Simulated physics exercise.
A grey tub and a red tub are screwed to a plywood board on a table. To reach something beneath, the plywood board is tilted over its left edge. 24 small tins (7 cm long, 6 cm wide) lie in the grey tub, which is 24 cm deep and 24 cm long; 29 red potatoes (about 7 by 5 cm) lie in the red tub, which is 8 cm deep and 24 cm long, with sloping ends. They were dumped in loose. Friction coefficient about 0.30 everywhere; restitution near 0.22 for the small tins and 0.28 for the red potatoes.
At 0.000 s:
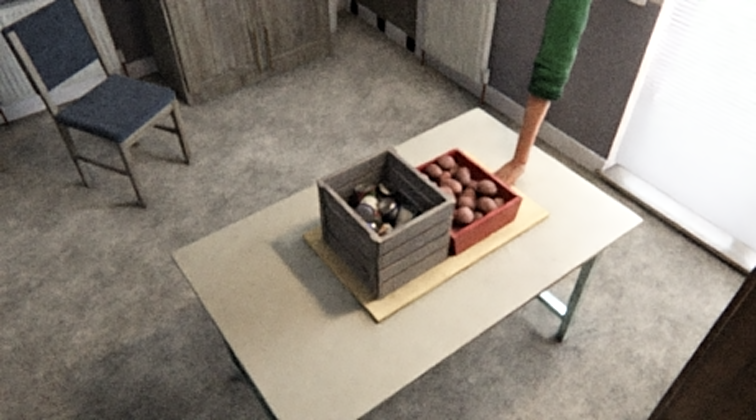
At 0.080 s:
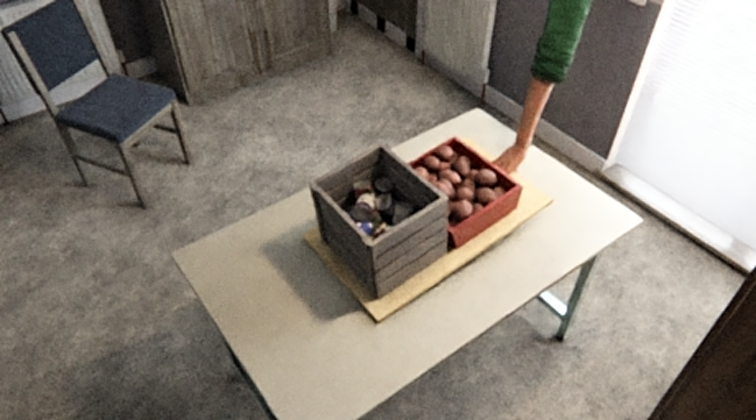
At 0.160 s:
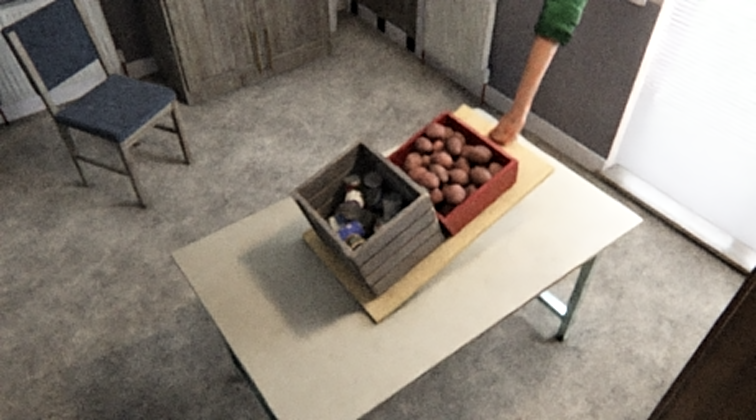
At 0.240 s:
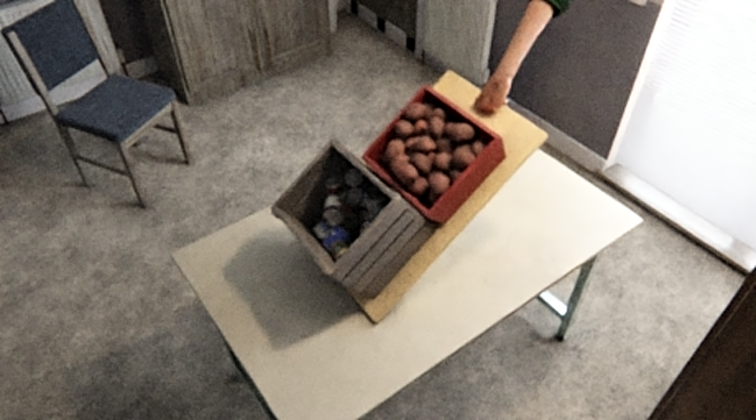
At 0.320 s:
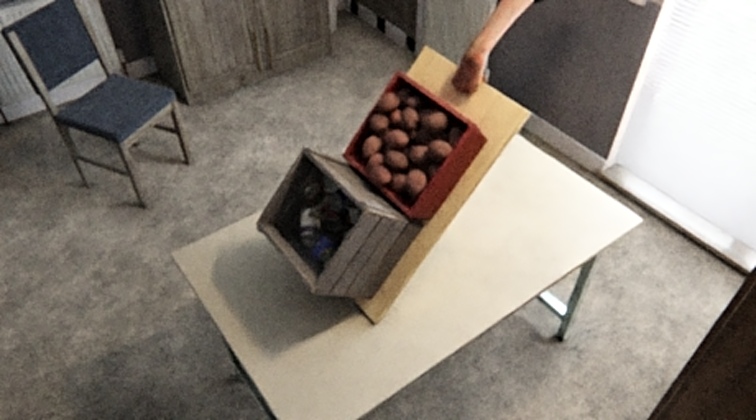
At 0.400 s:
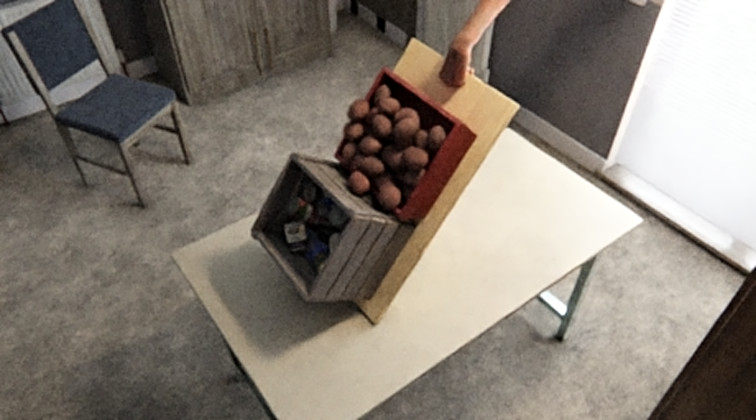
The video shows a hand in a green sleeve lifting the far end of a plywood board on a table, steeply tilting a grey tub of small, dark objects and a red tub of potatoes, which shift and bunch together.
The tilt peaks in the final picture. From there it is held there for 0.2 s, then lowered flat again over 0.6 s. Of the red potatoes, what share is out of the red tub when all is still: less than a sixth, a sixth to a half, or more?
Out of the red tub go a sixth to a half of the red potatoes.
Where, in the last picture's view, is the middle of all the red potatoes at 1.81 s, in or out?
At about (438, 212).
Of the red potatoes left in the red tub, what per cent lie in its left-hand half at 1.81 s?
Roughly 70 in a hundred.
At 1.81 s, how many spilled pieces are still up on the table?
About 3.
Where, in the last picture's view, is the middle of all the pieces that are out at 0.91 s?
Around (326, 223).
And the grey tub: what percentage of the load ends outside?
About: Grey tub 0 per cent.
After 0.63 s, tilt 52°; 0 of 24 out of the grey tub and 4 of 29 out of the red tub.
After 0.91 s, tilt 25°; 0 of 24 out of the grey tub and 9 of 29 out of the red tub.
After 1.30 s, tilt 0°; 0 of 24 out of the grey tub and 11 of 29 out of the red tub.
Outcome (at 1.81 s), 0 of 24 out of the grey tub and 11 of 29 out of the red tub. Asked share, 11 of 29, 38 per cent.
